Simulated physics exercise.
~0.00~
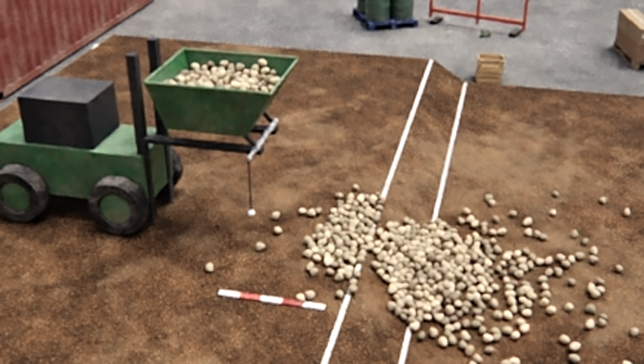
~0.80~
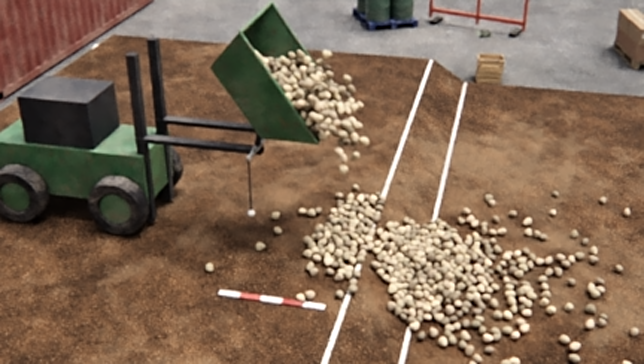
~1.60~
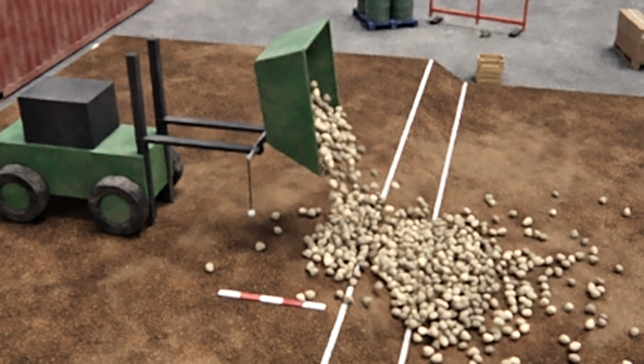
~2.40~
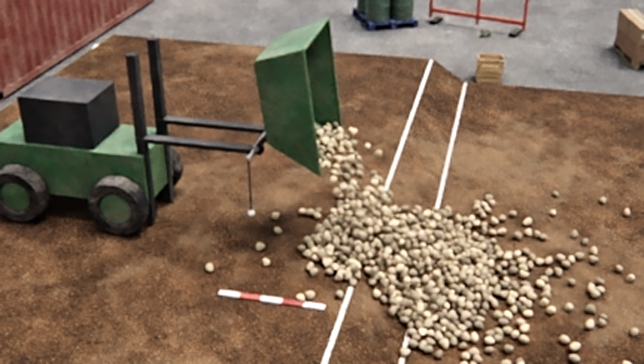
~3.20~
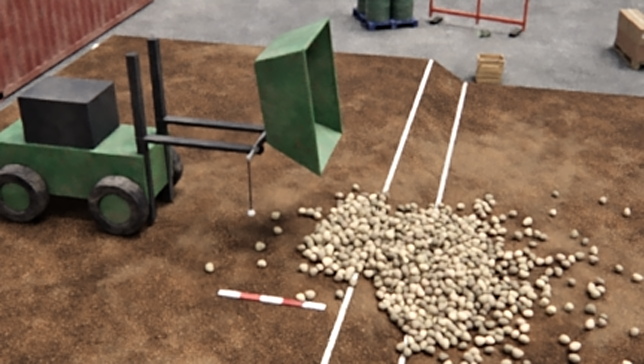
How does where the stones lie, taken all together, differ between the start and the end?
At the start some of the stones are up in the green skip and the rest lie loose on the ground at right. By the end they are all on the ground in one larger heap, so taken together they lie lower and a little further right.
